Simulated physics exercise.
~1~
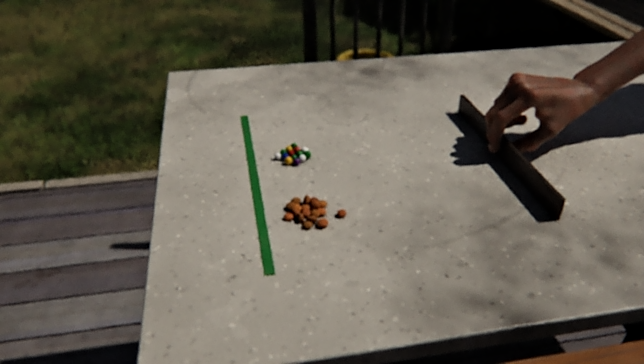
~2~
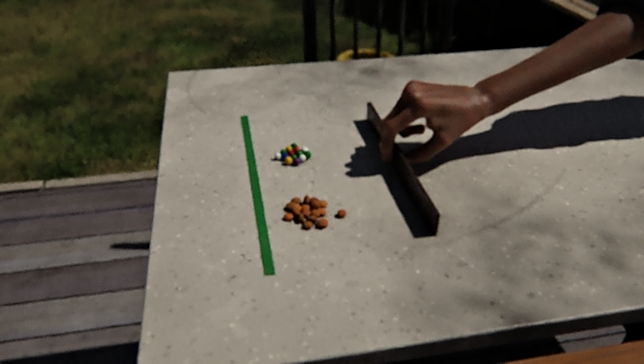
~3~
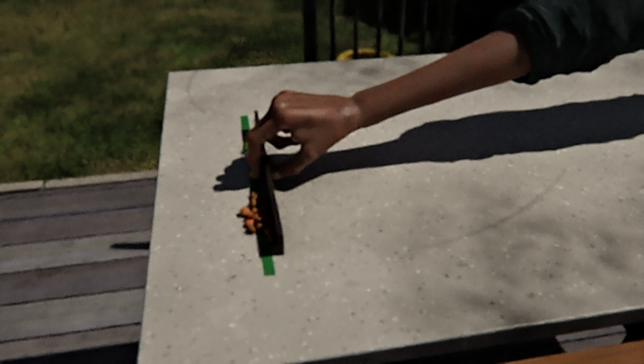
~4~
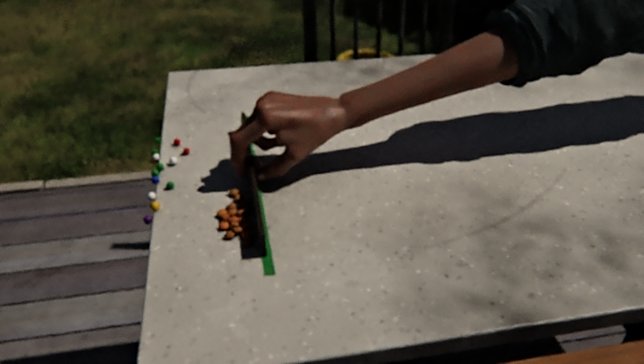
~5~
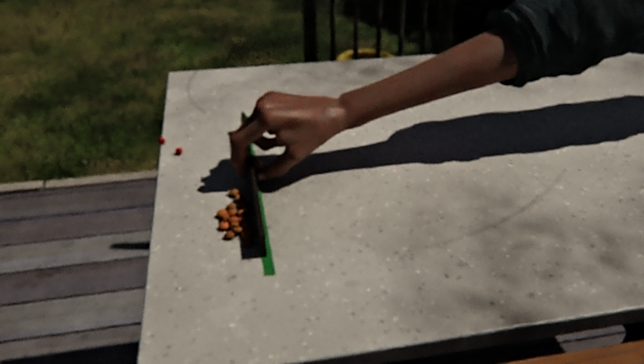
Outdoor stone tabletop, a hand sweeping a wooden strip left to green tape, nuts staying put while most colourful beads roll off the edge.
